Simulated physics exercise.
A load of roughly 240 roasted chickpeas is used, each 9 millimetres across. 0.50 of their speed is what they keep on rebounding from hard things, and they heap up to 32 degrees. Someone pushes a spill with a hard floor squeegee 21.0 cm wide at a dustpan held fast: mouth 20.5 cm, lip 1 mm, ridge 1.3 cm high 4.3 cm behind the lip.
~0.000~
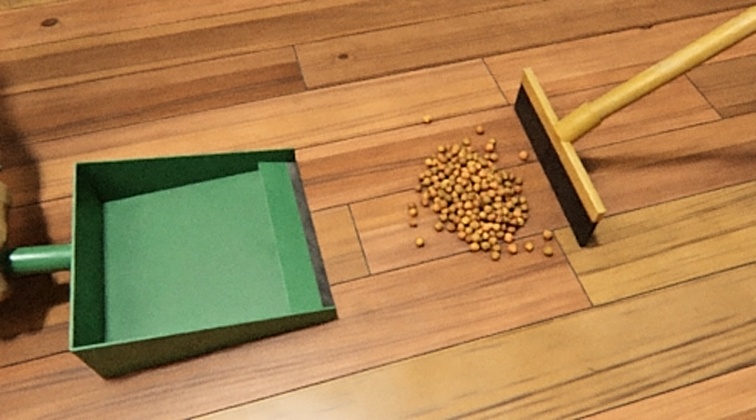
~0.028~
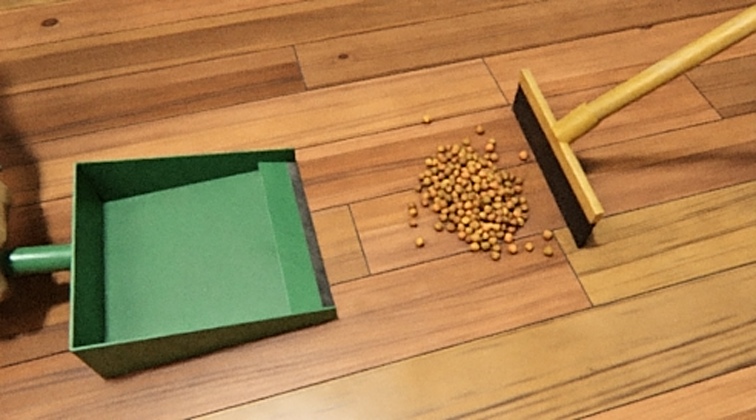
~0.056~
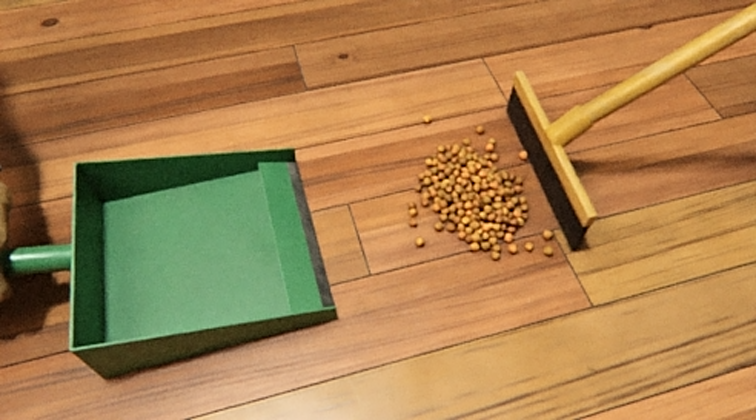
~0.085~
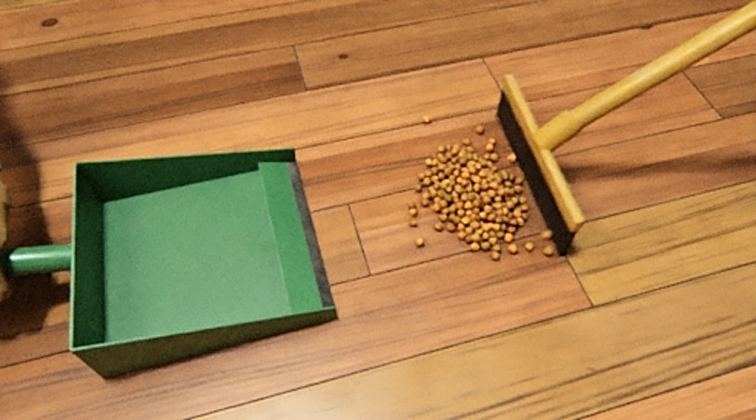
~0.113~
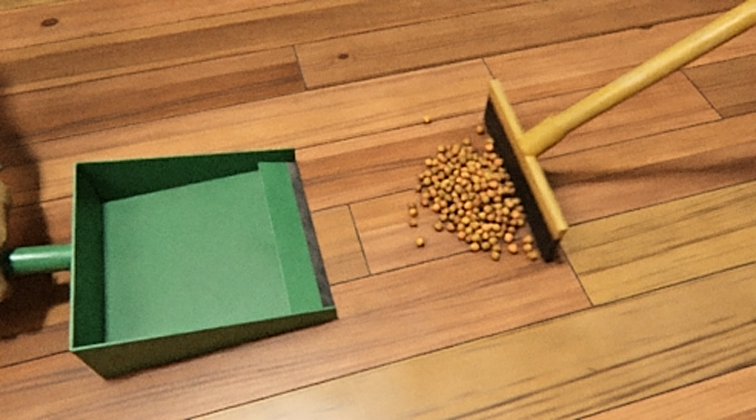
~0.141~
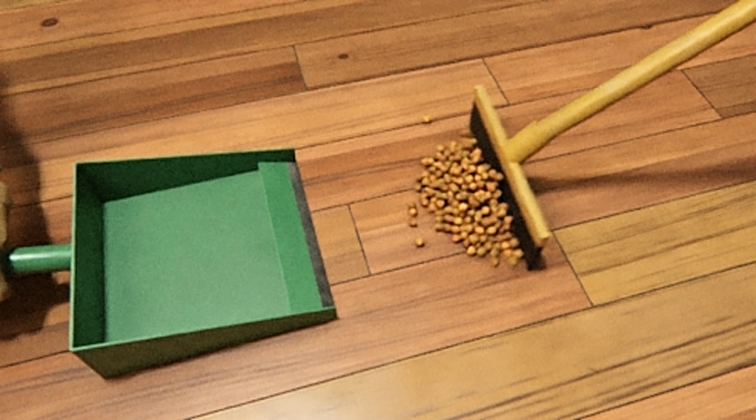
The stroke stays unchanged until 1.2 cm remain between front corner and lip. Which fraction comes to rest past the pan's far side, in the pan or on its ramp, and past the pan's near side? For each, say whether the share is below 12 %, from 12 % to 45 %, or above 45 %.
One by one: Far side: A minor share, pan: A major share, near side: A minor share.
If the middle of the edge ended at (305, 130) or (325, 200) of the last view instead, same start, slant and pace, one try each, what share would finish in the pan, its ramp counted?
Close to 25 and 60 in a hundred, in that order.
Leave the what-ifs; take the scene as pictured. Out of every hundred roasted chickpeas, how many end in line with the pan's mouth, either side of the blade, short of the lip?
It comes to some 30 percent.
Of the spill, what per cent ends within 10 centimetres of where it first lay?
I'd guess some 0 per cent.
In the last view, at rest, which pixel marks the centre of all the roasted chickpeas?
(307, 244).
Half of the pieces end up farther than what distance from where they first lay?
About 20 cm.
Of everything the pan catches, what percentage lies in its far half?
Close to 30 %.
Then, at 0.28 s, middle of the blade 11 cm from the lip; 0 % over the lip, far side 5 %, near side 5 %.
After 0.38 s, middle of the blade 4 cm from the lip; 10 % over the lip, far side 5 %, near side 5 %.
Then, at 0.61 s, middle of the blade 2 cm from the lip; 55 % over the lip, far side 5 %, near side 5 %.
By 1.0 s all is still; far side 5 %, pan 55 %, near side 5 %, in front of the lip or behind the blade 30 %.
